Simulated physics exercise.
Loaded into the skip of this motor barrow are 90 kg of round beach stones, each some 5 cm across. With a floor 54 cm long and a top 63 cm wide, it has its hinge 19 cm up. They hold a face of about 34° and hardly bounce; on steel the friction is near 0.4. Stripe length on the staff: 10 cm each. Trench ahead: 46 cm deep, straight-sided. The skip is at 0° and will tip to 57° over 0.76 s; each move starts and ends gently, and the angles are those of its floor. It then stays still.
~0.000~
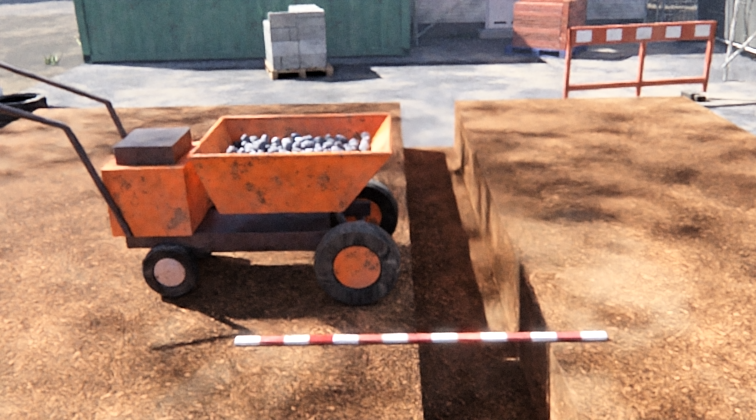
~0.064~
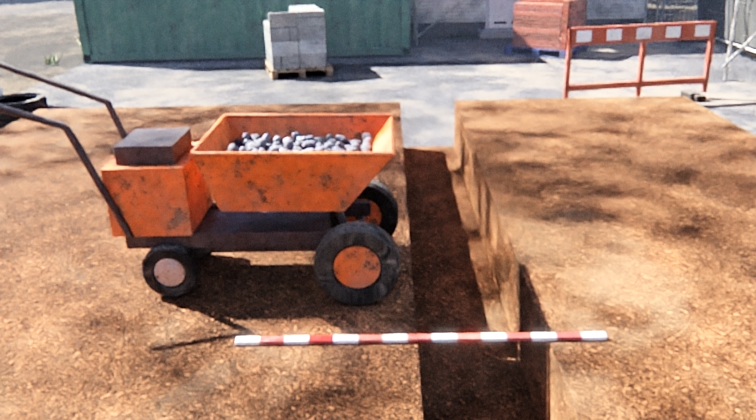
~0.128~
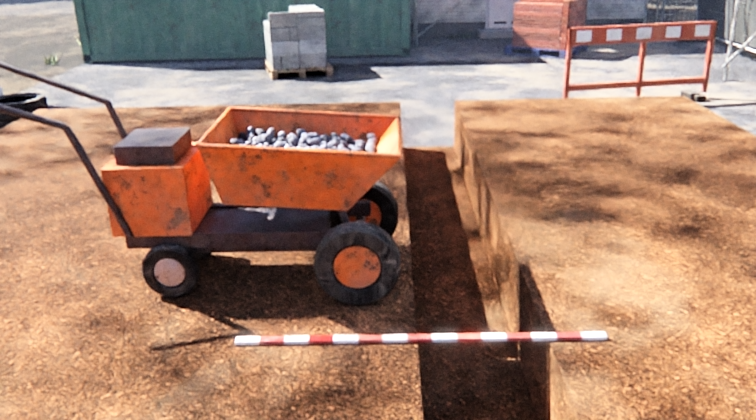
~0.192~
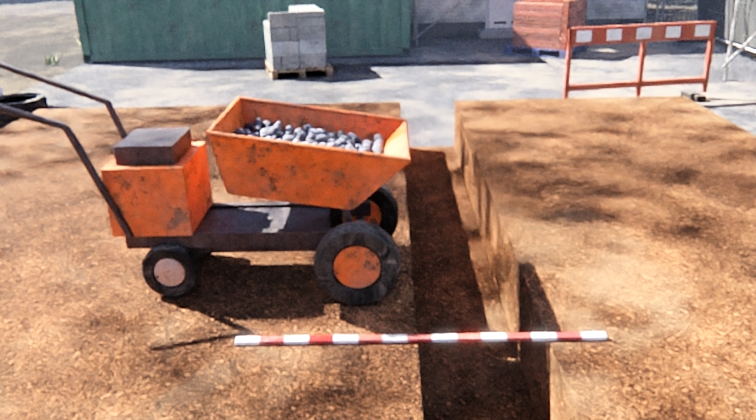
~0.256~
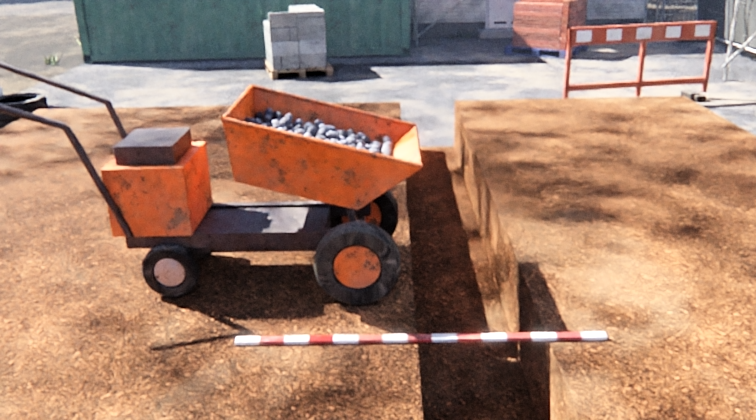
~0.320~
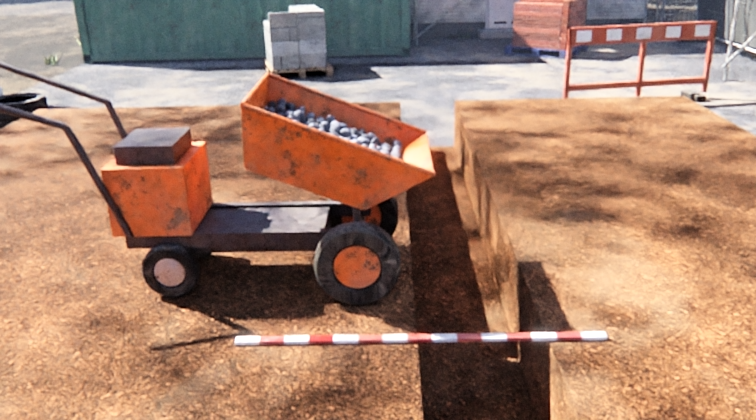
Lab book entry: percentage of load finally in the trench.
Approx. 49 percent.
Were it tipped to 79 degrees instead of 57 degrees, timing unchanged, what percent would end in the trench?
Then close to 60 per cent.
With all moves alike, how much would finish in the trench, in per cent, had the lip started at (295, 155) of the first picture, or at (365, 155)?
Around 70% for the first place and 65% for the second.
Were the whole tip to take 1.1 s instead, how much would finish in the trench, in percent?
It would come to roughly 55 per cent.
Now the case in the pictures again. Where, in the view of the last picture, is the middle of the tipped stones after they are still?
The tipped stones centre close to (505, 340).
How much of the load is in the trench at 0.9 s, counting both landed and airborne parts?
Roughly 10 percent of the load.
After 0.6 s the floor is at 48°; 100 % in the skip; the foremost stones are at (437, 191).
After 0.9 s the floor is at 57°; 92 % in the skip, 8 % in the trench; the foremost stones are at (506, 215).
After 1.2 s the floor is at 57°; 49 % in the skip, 25 % in the trench, 26 % past the trench; the foremost stones are at (608, 269).
After 3.2 s the floor is at 57°; 22 % in the skip, 49 % in the trench, 29 % past the trench; the foremost stones are at (712, 263).
